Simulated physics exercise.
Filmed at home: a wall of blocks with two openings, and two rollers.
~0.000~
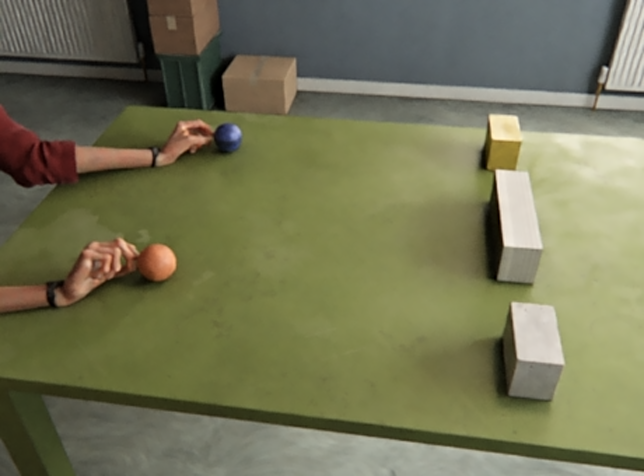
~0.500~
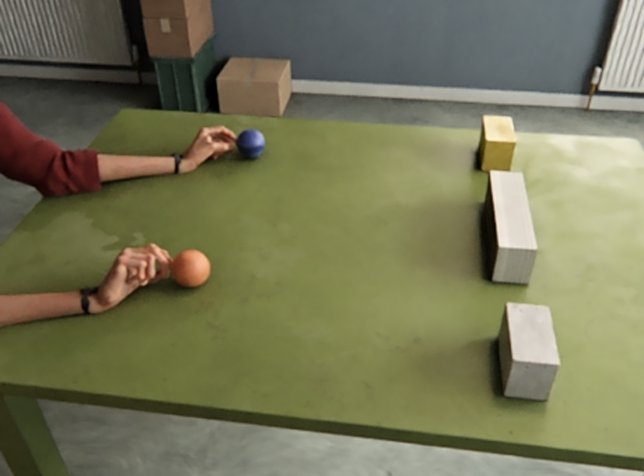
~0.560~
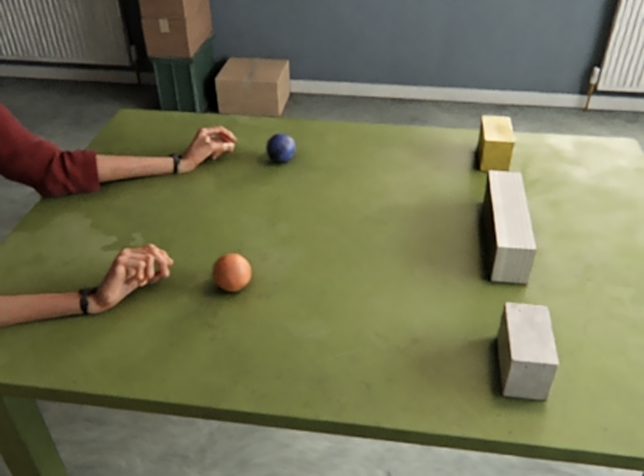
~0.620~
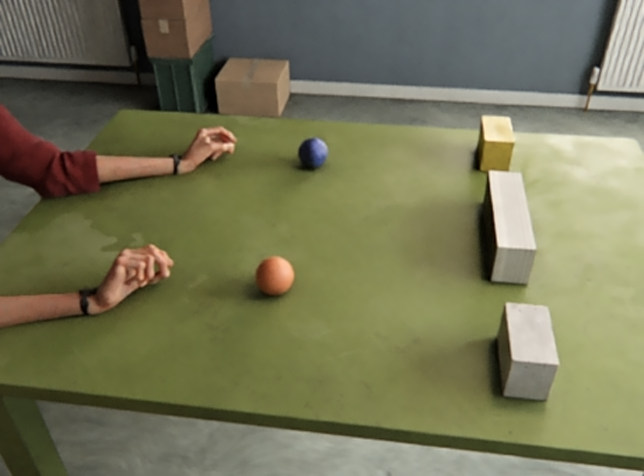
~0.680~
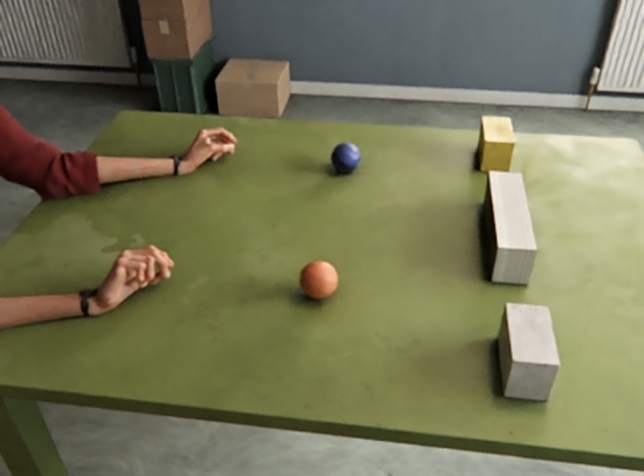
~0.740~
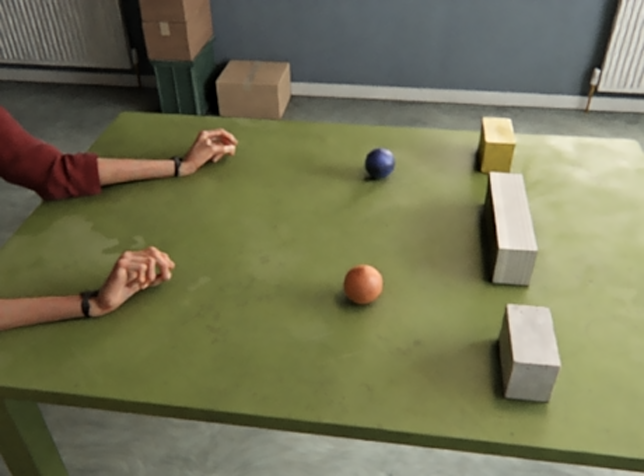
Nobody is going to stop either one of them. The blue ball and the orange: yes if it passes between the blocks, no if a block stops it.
Blue ball: Yes; orange: Yes.
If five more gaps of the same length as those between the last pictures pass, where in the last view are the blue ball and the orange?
Expect the blue ball at about (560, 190), with the orange at about (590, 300).
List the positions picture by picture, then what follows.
In the first frame, blue ball (228, 137) under the hand; orange (156, 263) under the hand; yellow block (502, 143).
In the second frame, blue ball (251, 143); orange (190, 269).
In the third frame, blue ball (281, 148); orange (232, 272).
In the fourth frame, blue ball (313, 153); orange (274, 276).
In the fifth frame, blue ball (346, 158); orange (319, 280).
In the sixth frame, blue ball (380, 163); orange (363, 284); white block (527, 352).
After 1.12 s, blue ball heading on near (608, 193); orange heading on.
After 1.60 s, blue ball heading on; orange heading on.
In the end (2.3 s), the blue ball passes through its gap; the orange passes through its gap.
